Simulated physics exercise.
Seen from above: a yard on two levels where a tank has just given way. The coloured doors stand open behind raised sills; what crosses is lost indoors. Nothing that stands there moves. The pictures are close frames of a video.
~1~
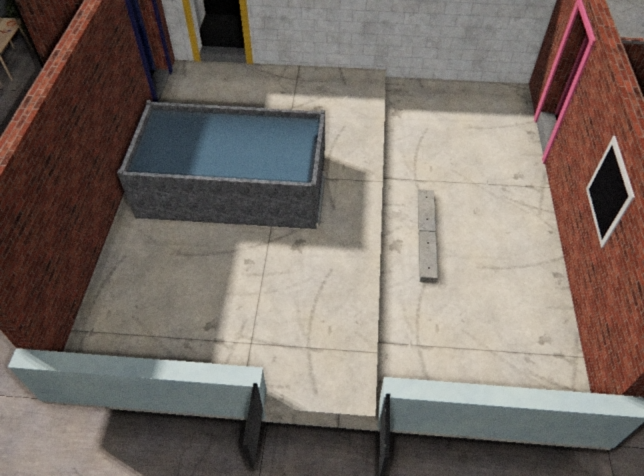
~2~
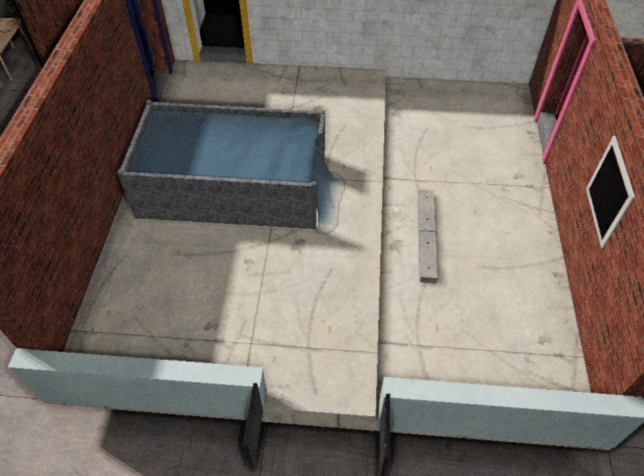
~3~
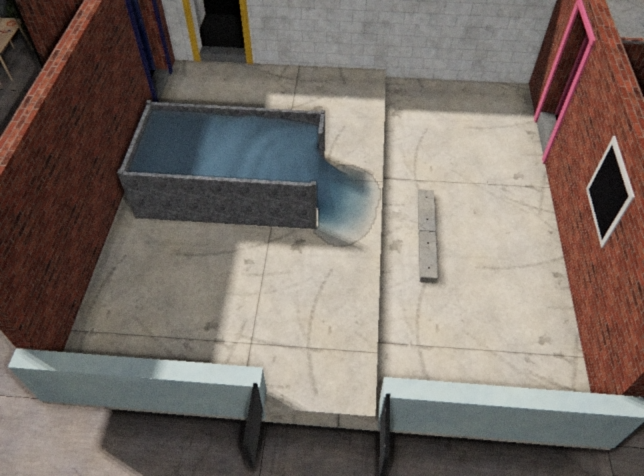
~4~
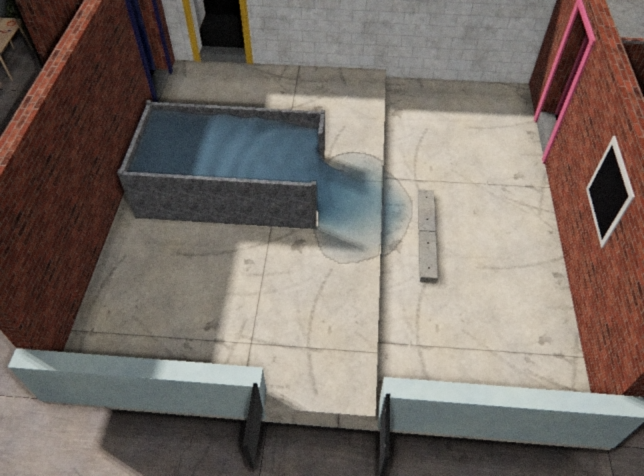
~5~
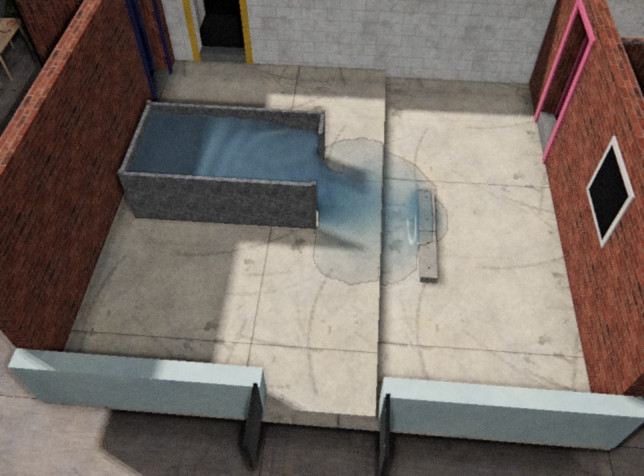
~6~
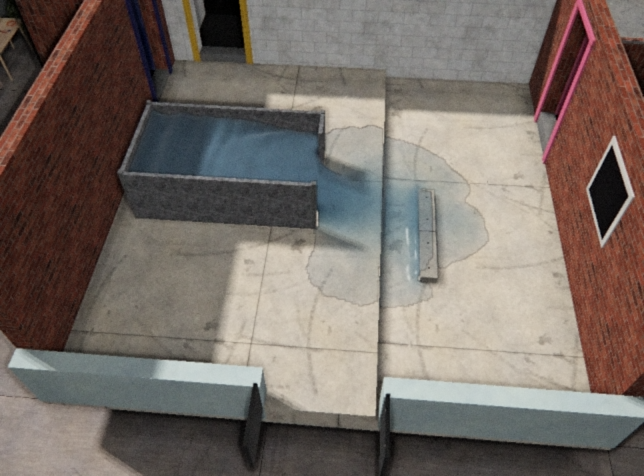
We see a walled yard from above, with an open tank of still water at the left; water pours from its right end, spreads across the pale floor, crosses the step and washes around a low block.
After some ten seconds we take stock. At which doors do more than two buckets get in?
One by one: The blue door admits no more than that; the yellow door admits no more than that; the pink door admits no more than that.
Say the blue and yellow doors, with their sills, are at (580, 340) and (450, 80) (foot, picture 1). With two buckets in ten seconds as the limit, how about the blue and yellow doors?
Blue door takes more, yellow door keeps below it.
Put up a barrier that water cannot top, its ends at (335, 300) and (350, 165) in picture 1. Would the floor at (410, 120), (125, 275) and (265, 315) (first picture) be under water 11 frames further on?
In turn: Awash, clear, under water.
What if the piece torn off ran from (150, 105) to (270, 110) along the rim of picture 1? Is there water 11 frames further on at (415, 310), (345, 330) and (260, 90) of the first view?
In that order: Not flooded, dry, awash.
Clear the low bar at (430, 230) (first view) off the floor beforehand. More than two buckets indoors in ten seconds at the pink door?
One by one: The pink door takes less.
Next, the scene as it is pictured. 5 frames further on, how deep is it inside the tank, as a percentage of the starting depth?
Roughly 66 per cent.
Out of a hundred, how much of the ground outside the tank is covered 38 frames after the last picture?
I make it 55 per cent.
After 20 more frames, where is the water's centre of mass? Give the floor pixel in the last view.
I would point to (387, 219).
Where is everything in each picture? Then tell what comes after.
Still water in the open tank at (227, 145), in the first frame.
Water pours out at (316, 185) and has run to (320, 231), in the second frame.
The front is at (374, 187), out from the gap at (316, 189), in the third frame.
Water pours out at (316, 190) and has run to (407, 201), in the fourth frame.
Water pours out at (316, 190) and has run to (442, 227), in the fifth frame.
The front is at (483, 236), out from the gap at (316, 190), in the sixth frame.
A moment on, water covers 35 % of the floor; the blue door not reached, the yellow door not reached, the pink door wet at the sill, nothing in.
Next, water covers 45 % of the floor; the blue door not reached, the yellow door not reached, the pink door wet at the sill, nothing in.
Then, water covers 45 % of the floor; the blue door not reached, the yellow door not reached, the pink door wet at the sill, nothing in.
Later, water covers 55 % of the floor; the blue door not reached, the yellow door not reached, the pink door wet at the sill, nothing in.
In the end, water covers 55 % of the floor; the blue door not reached, the yellow door not reached, the pink door wet at the sill, nothing in.
